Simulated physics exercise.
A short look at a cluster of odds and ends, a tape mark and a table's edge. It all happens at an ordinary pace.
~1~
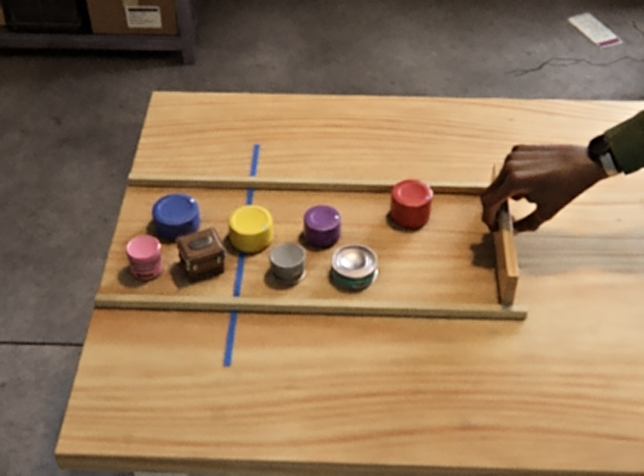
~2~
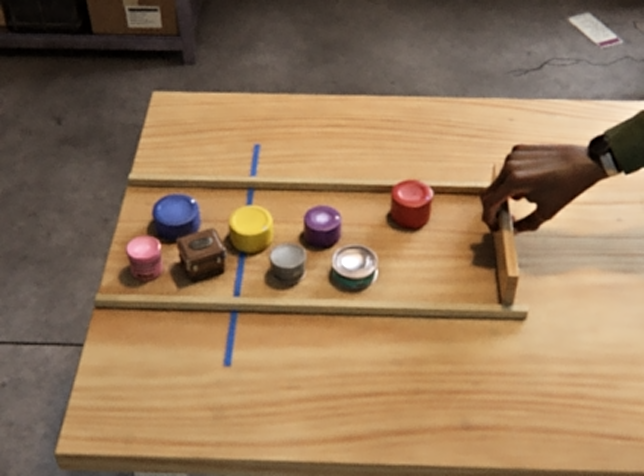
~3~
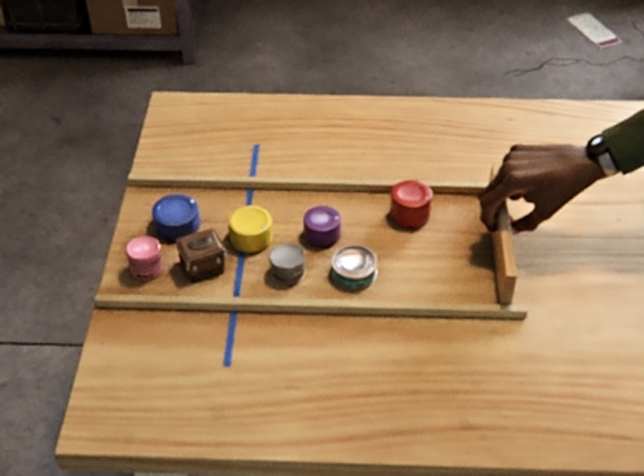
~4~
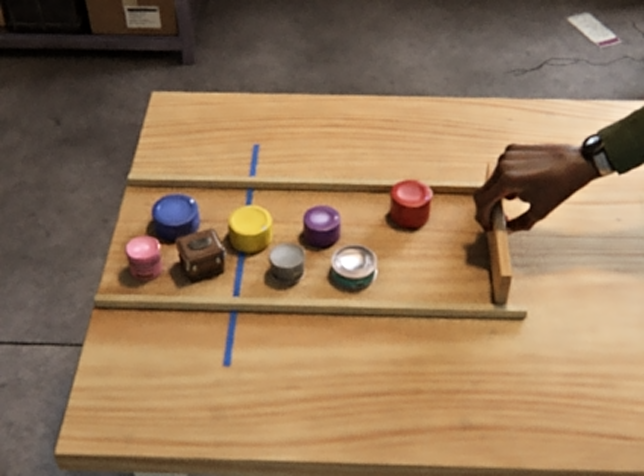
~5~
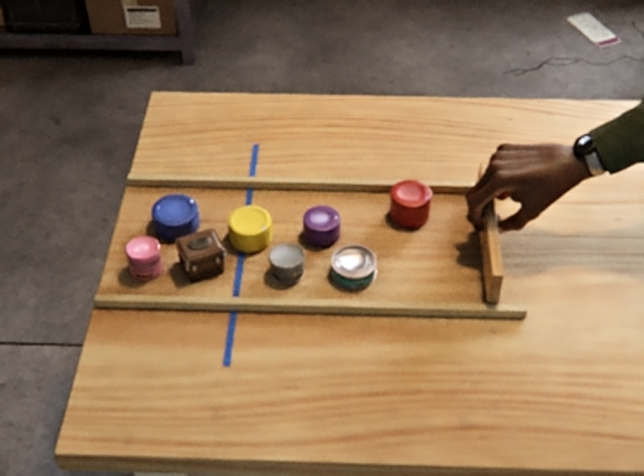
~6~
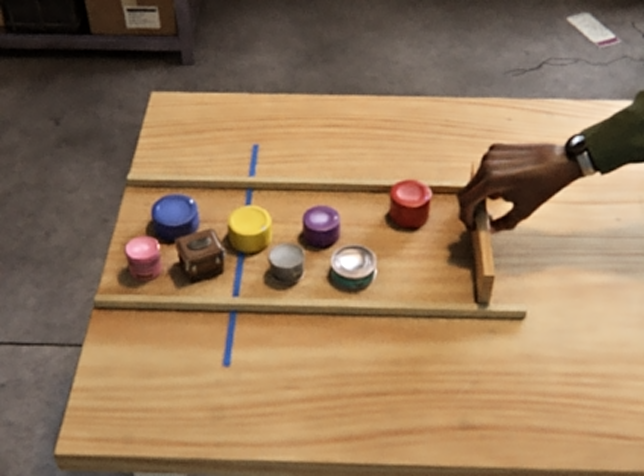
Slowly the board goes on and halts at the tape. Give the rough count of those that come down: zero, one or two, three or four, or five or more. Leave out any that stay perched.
In the end the number that fall off is zero.
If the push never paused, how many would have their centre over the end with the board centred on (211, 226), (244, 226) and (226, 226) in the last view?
Past the end: 1, 0 and 1.
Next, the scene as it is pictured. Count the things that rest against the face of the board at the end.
That makes 3.
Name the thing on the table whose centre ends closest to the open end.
That is the pink tub.
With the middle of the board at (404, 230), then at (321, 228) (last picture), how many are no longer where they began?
By then 1, and 4.
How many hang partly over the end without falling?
The number is 1.
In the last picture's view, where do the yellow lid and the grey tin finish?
The yellow lid stops around (186, 235); the grey tin around (176, 270).
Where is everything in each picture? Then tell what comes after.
The first frame shows pink tub (145, 258); blue lid (176, 217); brown case (201, 255); board (503, 233); tape (244, 243).
The second frame shows blue lid (177, 217); turquoise pot (355, 267).
The third frame shows brown case (201, 255); board (501, 233).
The fourth frame shows pink tub (145, 259); red lid (411, 204).
The fifth frame shows blue lid (176, 217); yellow lid (250, 229).
The sixth frame shows pink tub (144, 259); blue lid (175, 217); brown case (200, 255); board (481, 232); tape (243, 243).
A little later, none off yet; pink tub at rest near (144, 259); blue lid at rest near (175, 217); brown case at rest near (200, 255).
When it is over, the number that fall off is zero.
